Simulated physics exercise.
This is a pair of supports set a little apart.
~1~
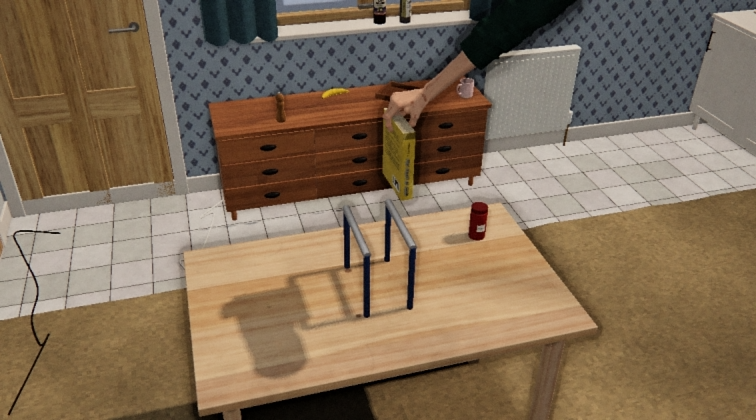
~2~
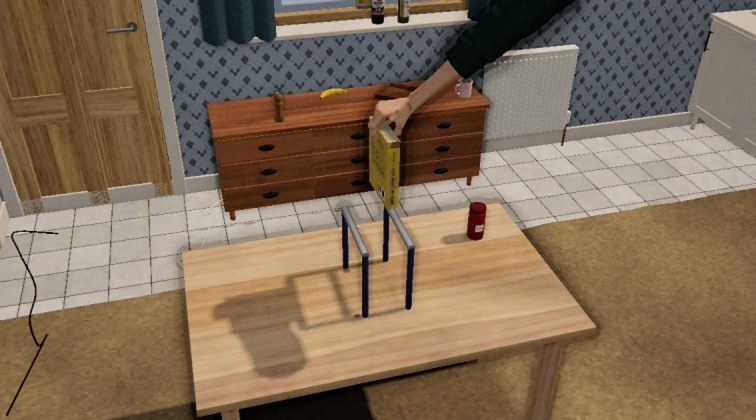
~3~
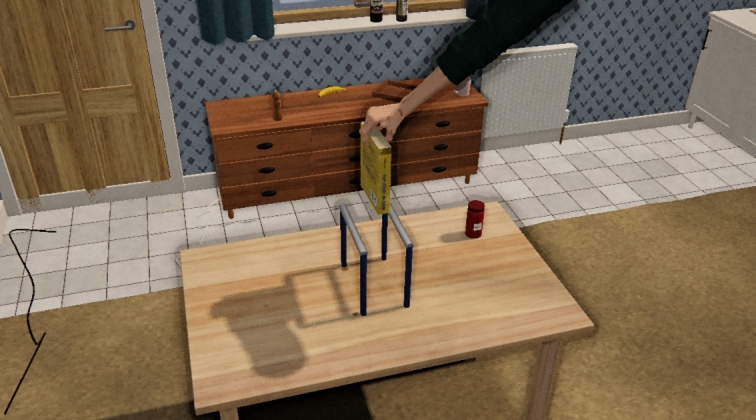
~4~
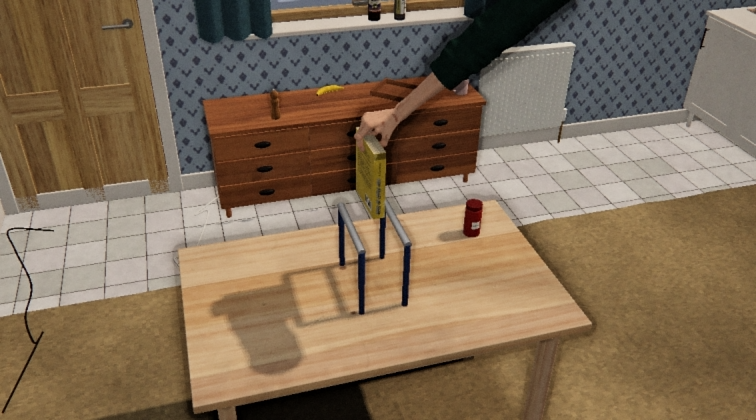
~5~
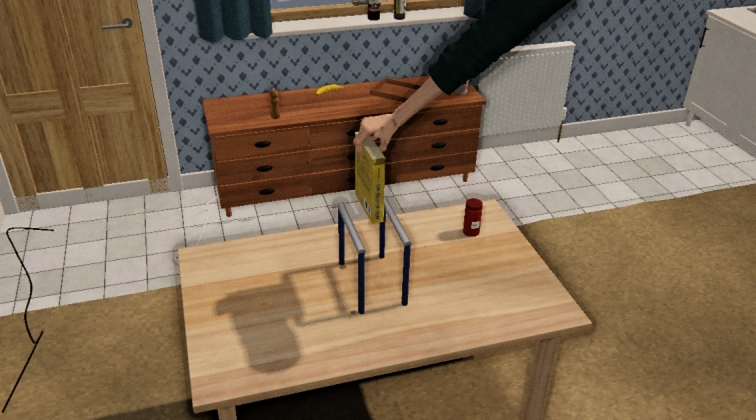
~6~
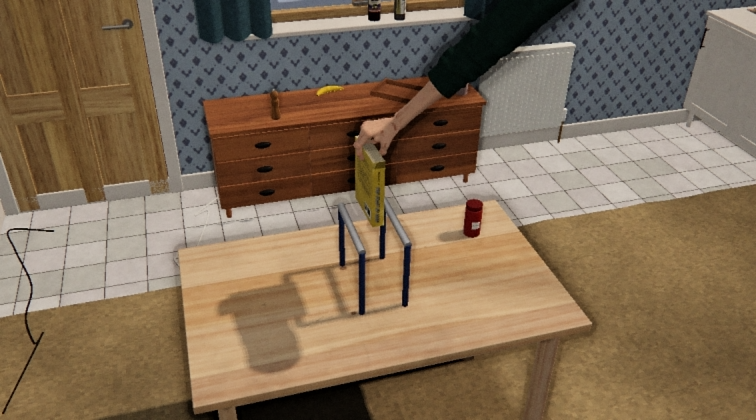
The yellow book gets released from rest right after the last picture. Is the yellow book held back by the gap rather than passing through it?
It goes on down.
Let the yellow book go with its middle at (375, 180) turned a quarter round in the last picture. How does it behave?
It gets held up.
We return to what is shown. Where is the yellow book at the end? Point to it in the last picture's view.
End point in the final view: About (369, 258).
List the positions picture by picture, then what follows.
The first picture shows being brought over the gap; yellow book (398, 154); red jar (478, 221).
The second picture shows being brought over the gap; yellow book (384, 162); red jar (477, 221).
The third picture shows being brought over the gap; yellow book (375, 168); red jar (475, 220).
The fourth picture shows being brought over the gap; yellow book (371, 173); red jar (473, 218).
The fifth picture shows being brought over the gap; yellow book (369, 177); red jar (473, 218).
The sixth picture shows poised above the slot; yellow book (370, 181); red jar (473, 218).
Then, 0.20 s after the last picture, yellow book slid a little near (369, 195).
Then, 0.30 s after the last picture, yellow book slid about its own width near (369, 235).
Then, 0.40 s after the last picture, yellow book slid well along near (369, 256).
At rest, moved from the start, yellow book; red jar in place. Seen from the same camera at the end, yellow book near (369, 258). The book reaches the table.
